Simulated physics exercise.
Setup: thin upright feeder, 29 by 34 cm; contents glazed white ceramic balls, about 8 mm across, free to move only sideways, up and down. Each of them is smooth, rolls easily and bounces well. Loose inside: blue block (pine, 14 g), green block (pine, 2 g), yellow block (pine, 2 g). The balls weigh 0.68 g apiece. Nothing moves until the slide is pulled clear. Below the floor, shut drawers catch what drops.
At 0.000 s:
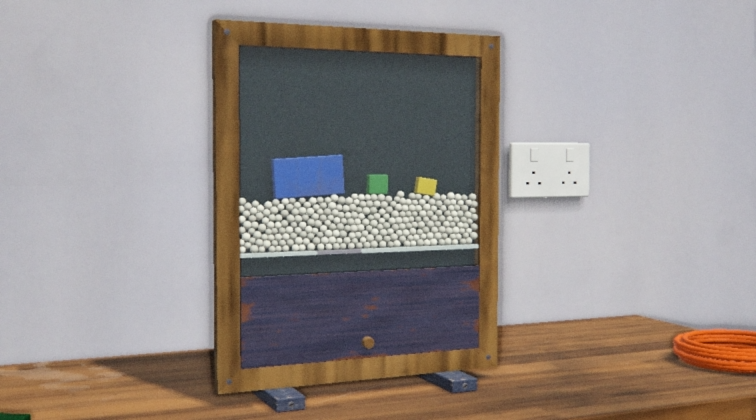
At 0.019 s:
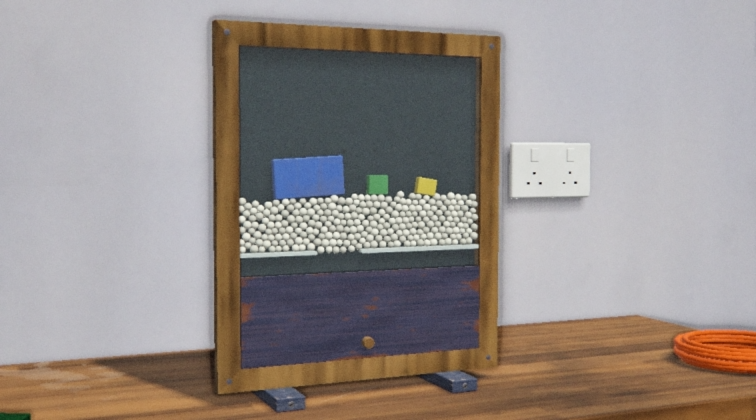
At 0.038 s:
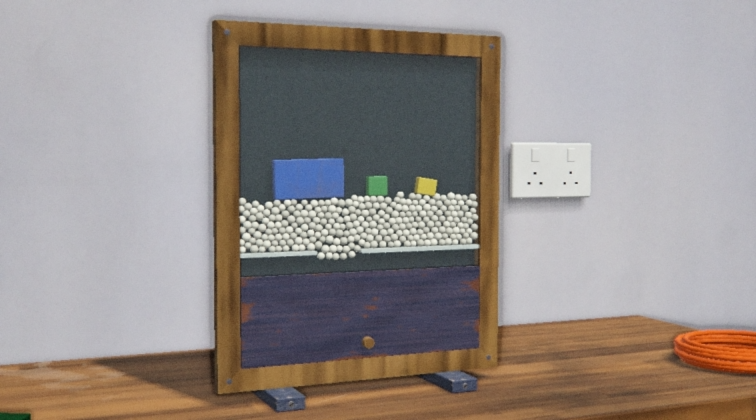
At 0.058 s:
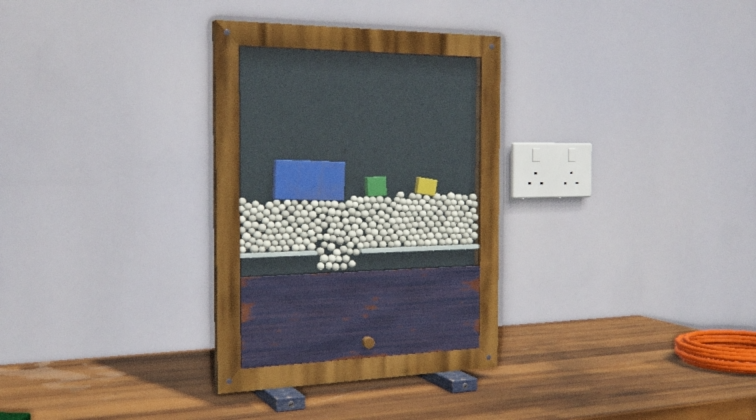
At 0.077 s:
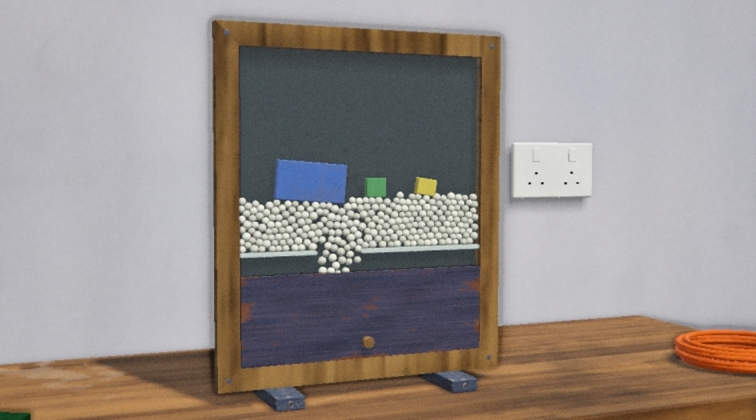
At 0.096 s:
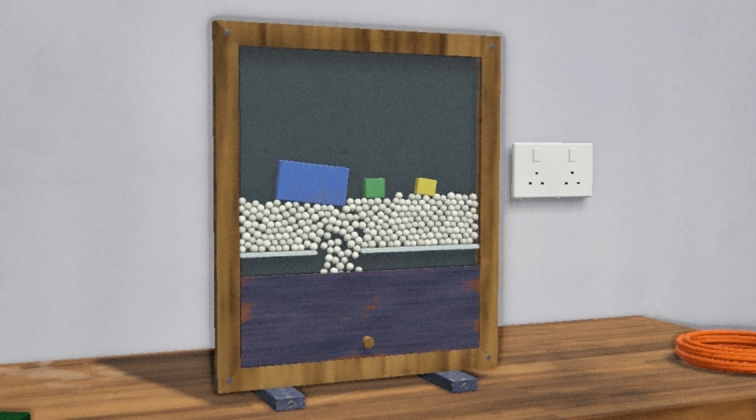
White balls in an upright wooden case began dropping through a gap that opened in the pale shelf beneath them, and the blue block on top tilted slightly while the green and yellow blocks barely moved.
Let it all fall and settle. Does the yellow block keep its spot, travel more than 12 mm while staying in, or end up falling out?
It keeps its spot.
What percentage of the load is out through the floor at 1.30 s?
Around 30 %.
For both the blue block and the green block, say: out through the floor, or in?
Blue block still there, green block still there.
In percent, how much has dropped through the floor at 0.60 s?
I'd say about 30 per cent.
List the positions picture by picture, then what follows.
The first frame shows about 270 balls; load centre (366, 223); blue block (308, 177) tilted 3°; green block (377, 184); yellow block (426, 187) tilted 9°; slide (312, 253) to (364, 251).
The second frame shows load centre (365, 224); 0 out.
The third frame shows load centre (365, 225); 5 out.
The fourth frame shows load centre (364, 226); 12 out.
The fifth frame shows load centre (362, 227); 18 out.
The sixth frame shows load centre (362, 226); 24 out; blue block (312, 184) tilted 6°; green block (374, 188); yellow block (425, 187) tilted 9°.
After 0.25 s, 25 % are out; blue block moved 3.9 cm tilted 47°; green block moved 2.6 cm tilted 42°; yellow block moved 0.3 cm tilted 9°.
After 0.60 s, 30 % are out; blue block moved 4.4 cm tilted 42°; green block moved 3.5 cm tilted 56°; yellow block moved 0.4 cm tilted 9°.
After 1.30 s, 30 % are out; blue block moved 4.4 cm tilted 42°; green block moved 3.5 cm tilted 55°; yellow block moved 0.4 cm tilted 9°.
Settled by 1.5 s, 30 % are out; blue block moved 4.4 cm tilted 42°; green block moved 3.5 cm tilted 55°; yellow block moved 0.4 cm tilted 9°.
